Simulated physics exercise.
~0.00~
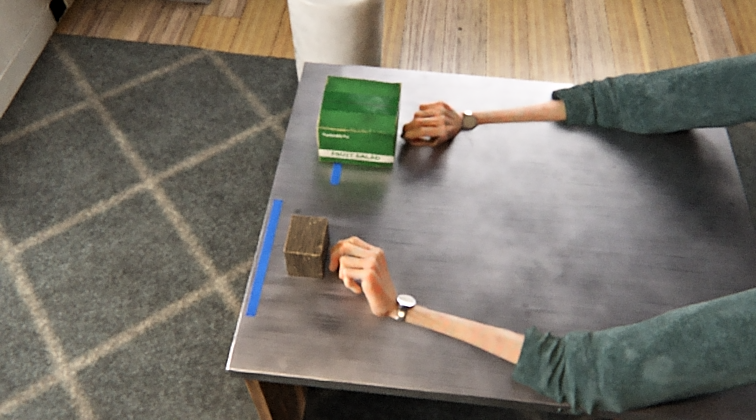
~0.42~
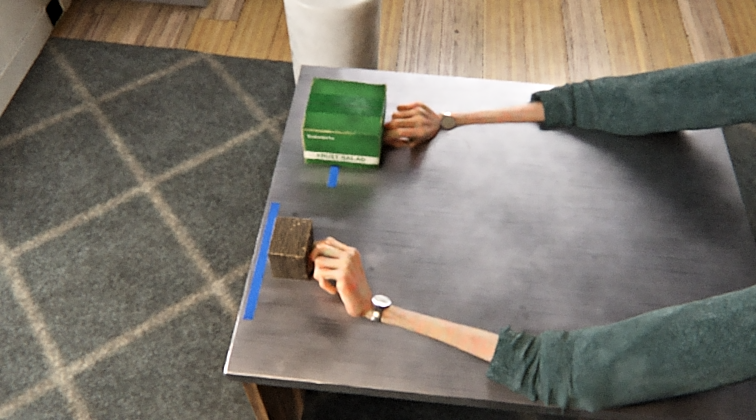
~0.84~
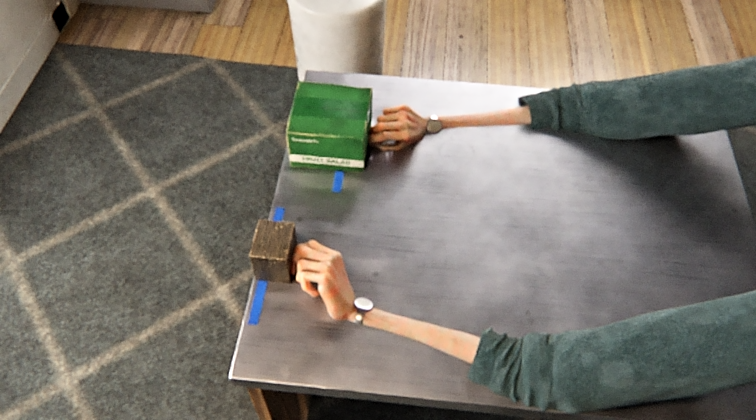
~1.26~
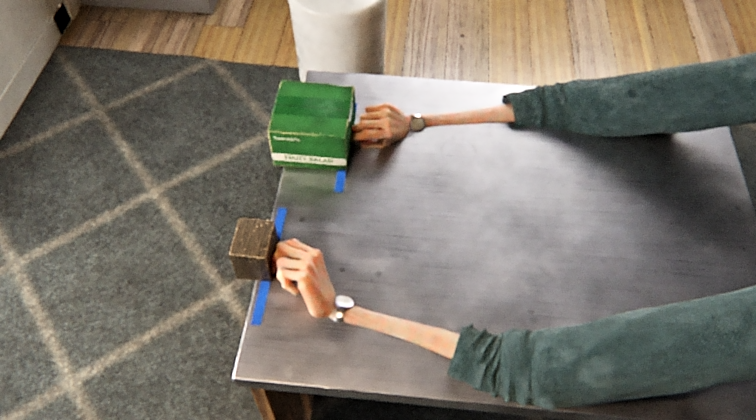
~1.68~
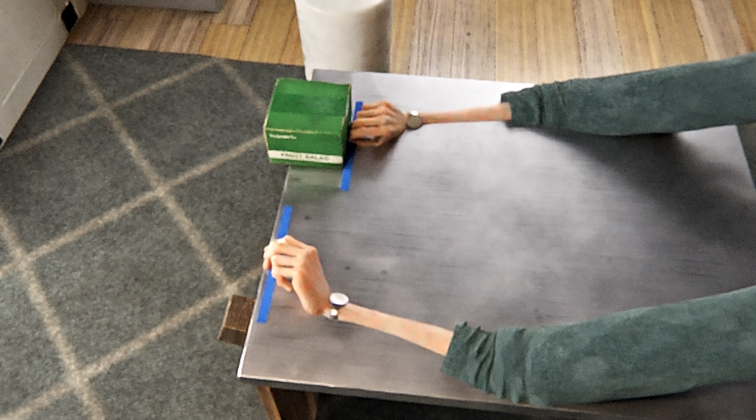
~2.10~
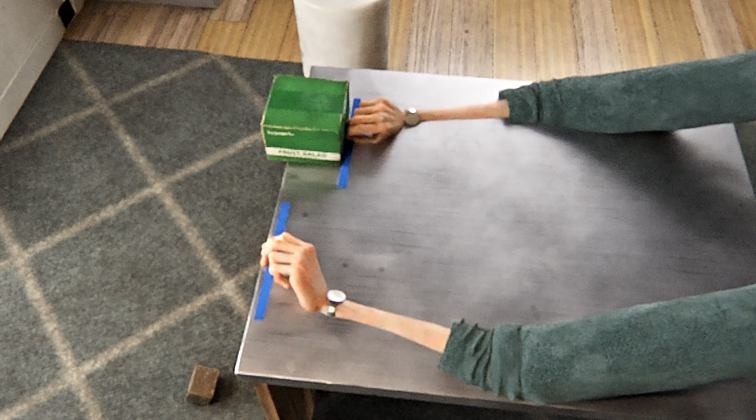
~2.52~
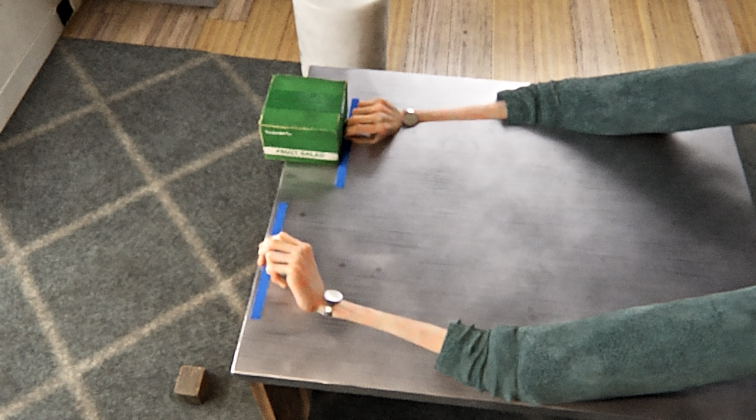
Two hands pushing a green box and a dark block left across a table, the block falling to the carpet, the box staying.
